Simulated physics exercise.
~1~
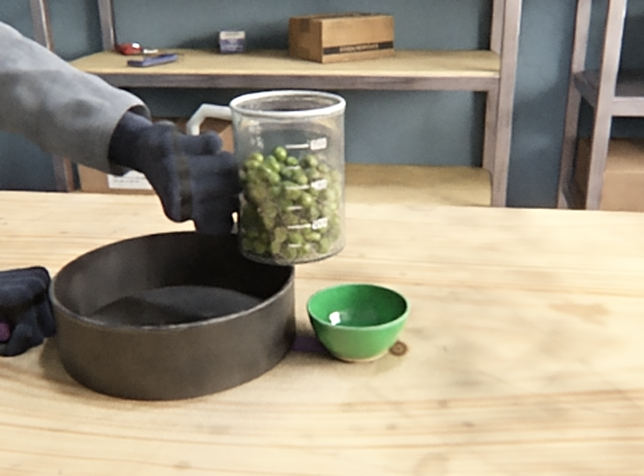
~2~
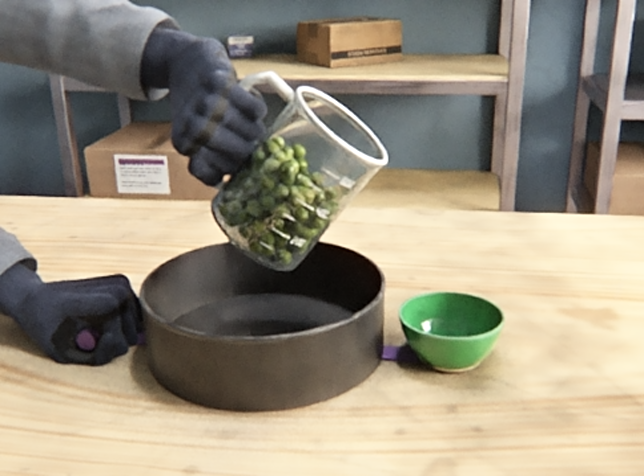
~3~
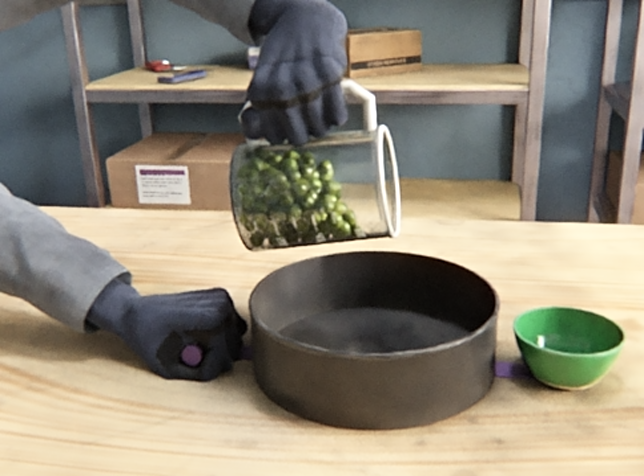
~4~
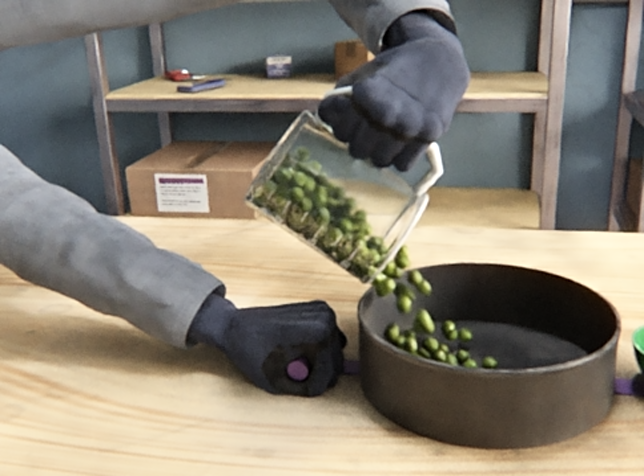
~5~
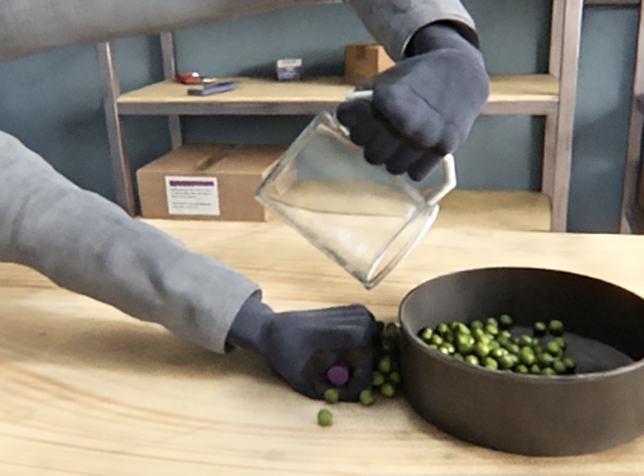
At the start, a gloved hand holds a clear jug of small green olives upright above a wooden table, where a black pot and a green bowl stand in a row. A second gloved hand, low at the left, moves rightward with the row while the jug tips over. The olives stay inside until the jug passes onto its side and points steeply downward. Then they tumble out, landing in the pot near its left edge. As the pot keeps shifting right, some fall outside it beside the lower hand. Finally, the jug is empty, most olives lie in the pot, and the bowl is out of view.
